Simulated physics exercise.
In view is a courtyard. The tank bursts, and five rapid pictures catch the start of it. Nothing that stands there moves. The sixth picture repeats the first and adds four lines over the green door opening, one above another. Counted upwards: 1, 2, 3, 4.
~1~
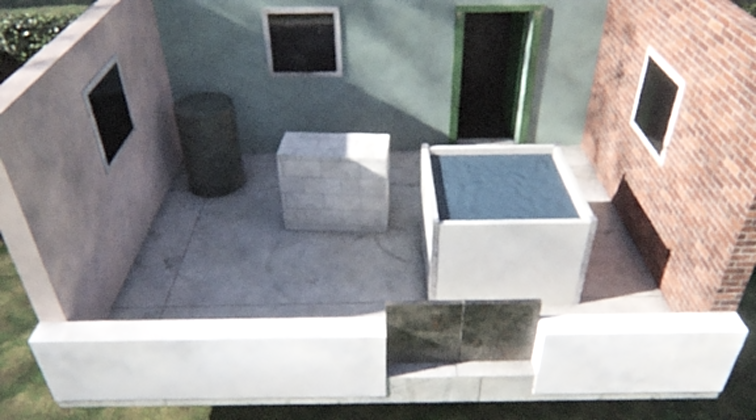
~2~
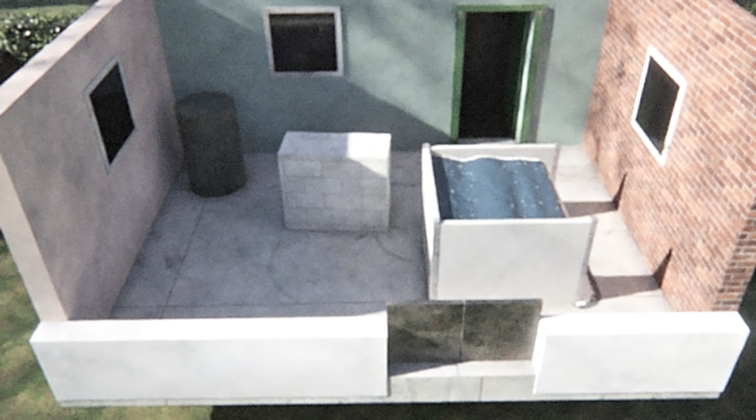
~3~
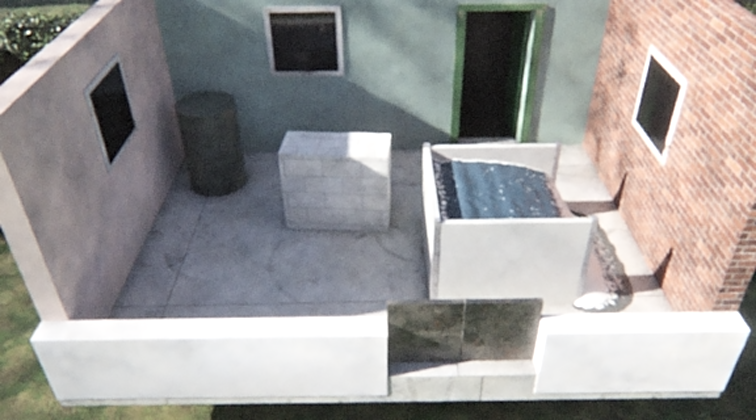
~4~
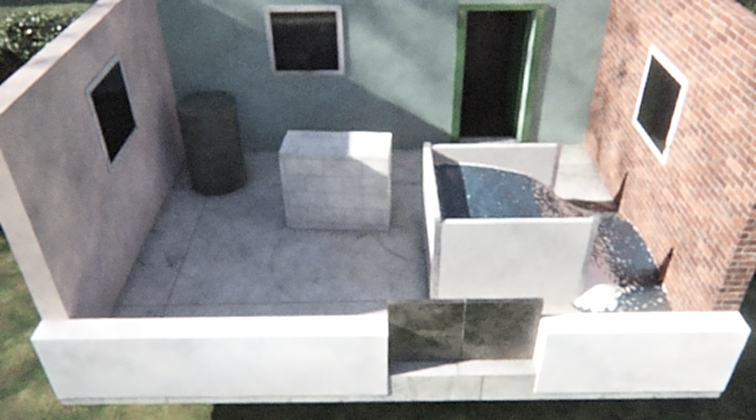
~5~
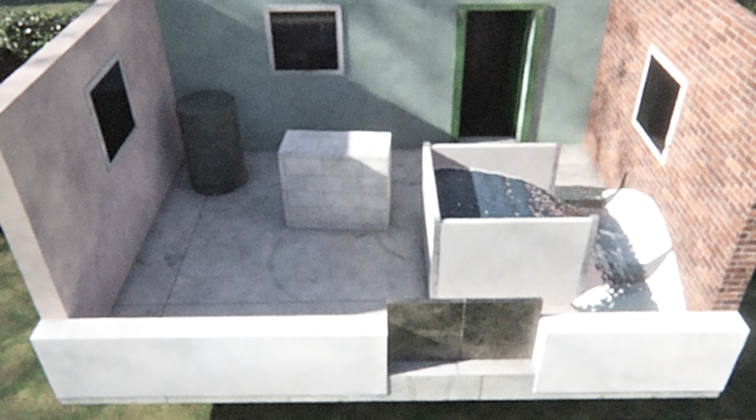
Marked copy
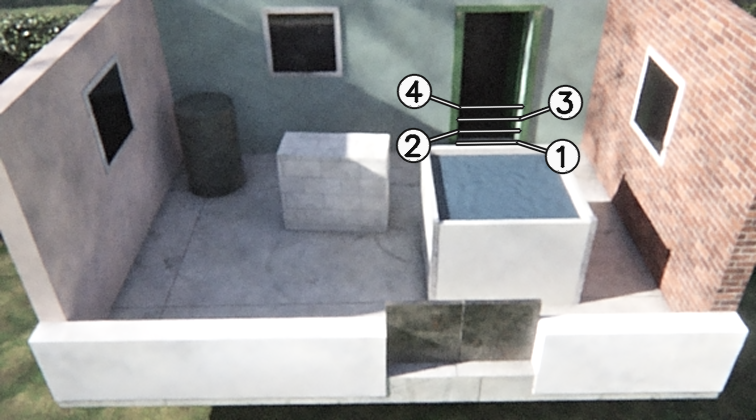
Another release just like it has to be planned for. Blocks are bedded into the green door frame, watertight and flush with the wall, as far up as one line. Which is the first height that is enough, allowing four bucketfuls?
That is mark 2.
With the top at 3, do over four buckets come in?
No, not at all.
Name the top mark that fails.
Here it is mark 1.
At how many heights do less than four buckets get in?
Three.
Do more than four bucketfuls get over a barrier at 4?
No, that is safe.
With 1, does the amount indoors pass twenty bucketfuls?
No, it does not.
In white, 1 at (487, 142); 2 at (488, 131); 3 at (489, 119); 4 at (490, 107); from the bottom up 1, 2, 3, 4.
With 1, about 9 bucketfuls get in.
With 2, a splash gets over, under a bucket.
With 3, nothing gets over.
With 4, nothing gets over.
